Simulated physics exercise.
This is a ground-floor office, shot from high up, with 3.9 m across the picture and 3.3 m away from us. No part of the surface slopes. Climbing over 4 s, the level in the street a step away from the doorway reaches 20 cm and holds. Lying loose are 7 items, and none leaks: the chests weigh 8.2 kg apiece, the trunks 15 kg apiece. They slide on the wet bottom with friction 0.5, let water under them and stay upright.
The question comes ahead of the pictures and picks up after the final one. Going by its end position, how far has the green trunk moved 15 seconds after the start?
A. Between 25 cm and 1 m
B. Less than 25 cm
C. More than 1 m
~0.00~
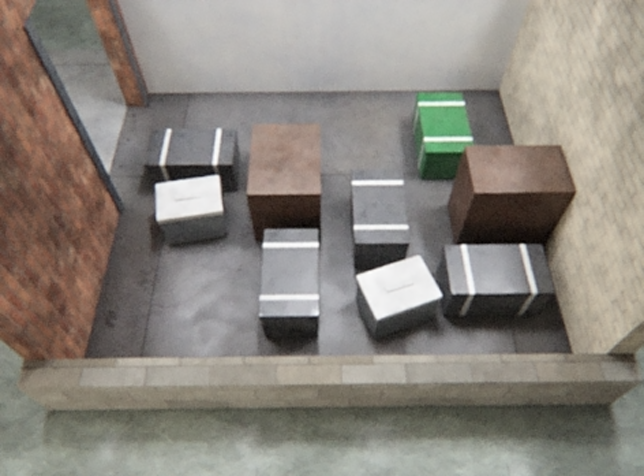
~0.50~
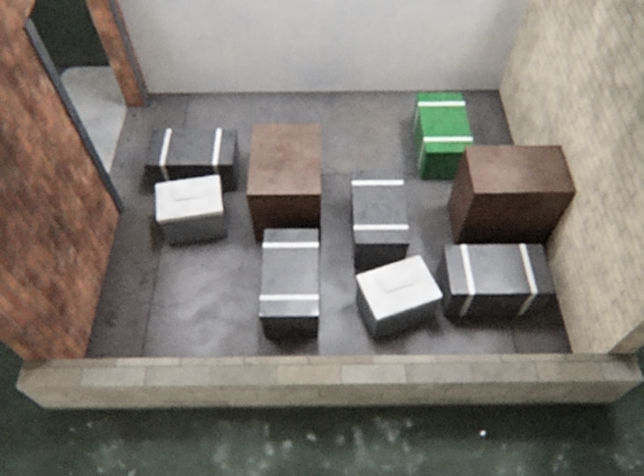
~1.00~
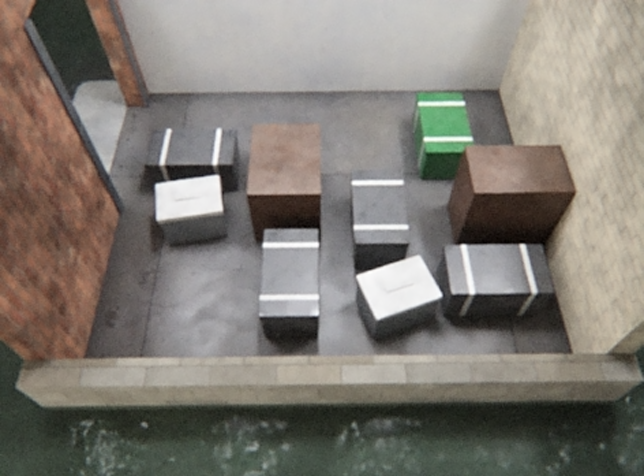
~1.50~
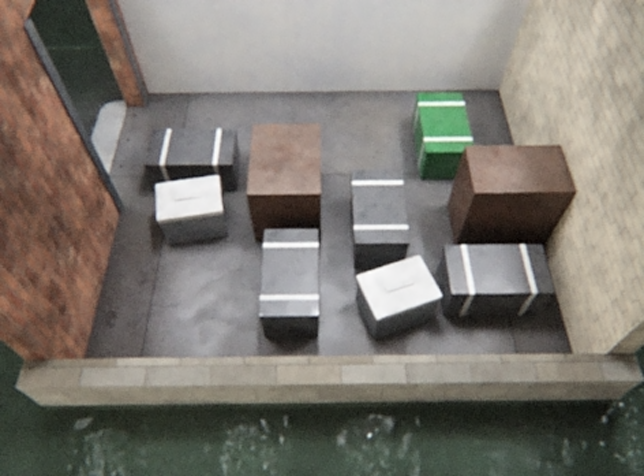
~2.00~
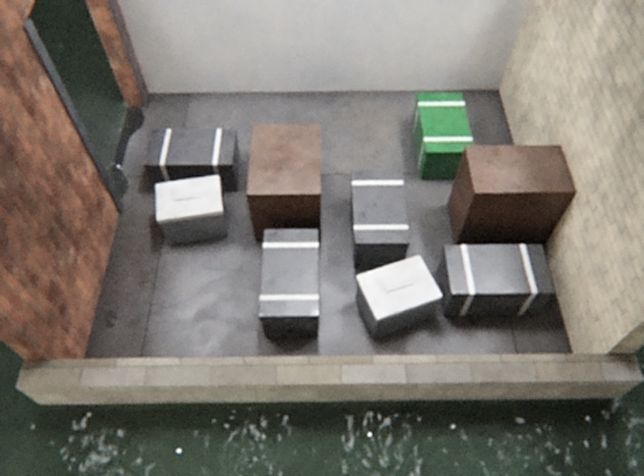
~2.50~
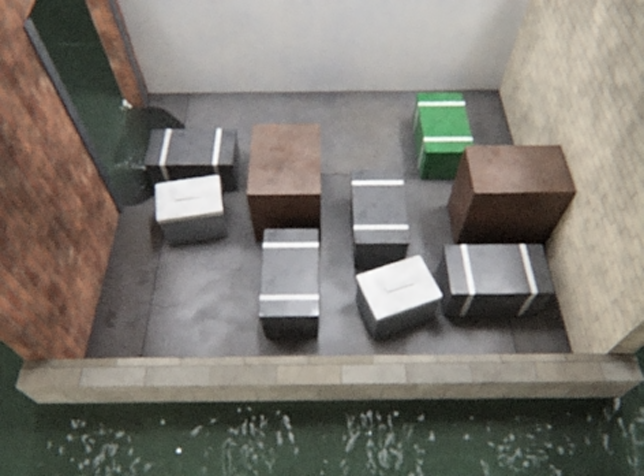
Answer: C.
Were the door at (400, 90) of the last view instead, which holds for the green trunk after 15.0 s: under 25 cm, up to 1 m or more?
Outcome - green trunk: Well off.
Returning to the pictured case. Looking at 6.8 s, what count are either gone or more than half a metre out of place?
Count: 3.
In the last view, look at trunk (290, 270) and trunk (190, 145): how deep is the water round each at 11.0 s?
Close to 11 and 8 centimetres.
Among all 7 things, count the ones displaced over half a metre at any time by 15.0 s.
I count 7 of them.
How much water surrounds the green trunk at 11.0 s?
Depth approx. 11 cm.
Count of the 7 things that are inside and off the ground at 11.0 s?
Total: 7.
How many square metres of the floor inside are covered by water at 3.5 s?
Roughly 2.5 m2.
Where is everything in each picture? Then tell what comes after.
The first frame shows the green trunk at (445, 121) rests on the ground; 0.0 m2 under water; 0 of 7 have shifted.
The second frame shows the green trunk at (445, 121) rests on the ground; water covers 0.0 m2; 0 of 7 have shifted.
The third frame shows the green trunk at (445, 121) rests on the ground; 0.0 m2 under water; 0 of 7 have shifted.
The fourth frame shows the green trunk at (445, 121), on the bottom; water covers 0.0 m2; 0 of 7 have shifted.
The fifth frame shows the green trunk at (445, 121) rests on the ground; water covers 0.0 m2; 0 of 7 have shifted.
The sixth frame shows the green trunk at (445, 121), on the bottom; water covers 0.5 m2; 0 of 7 have shifted.
After 3.5 s the green trunk is near (445, 121), 0.0 m from its start, aground; 0 afloat.
After 6.8 s the green trunk is near (508, 133), 0.6 m from its start, afloat; 2 afloat.
After 11.0 s the green trunk is near (371, 163), 1.0 m from its start, afloat; 7 afloat.
After 15.0 s the green trunk is near (335, 277), 2.1 m from its start, afloat; 7 afloat.
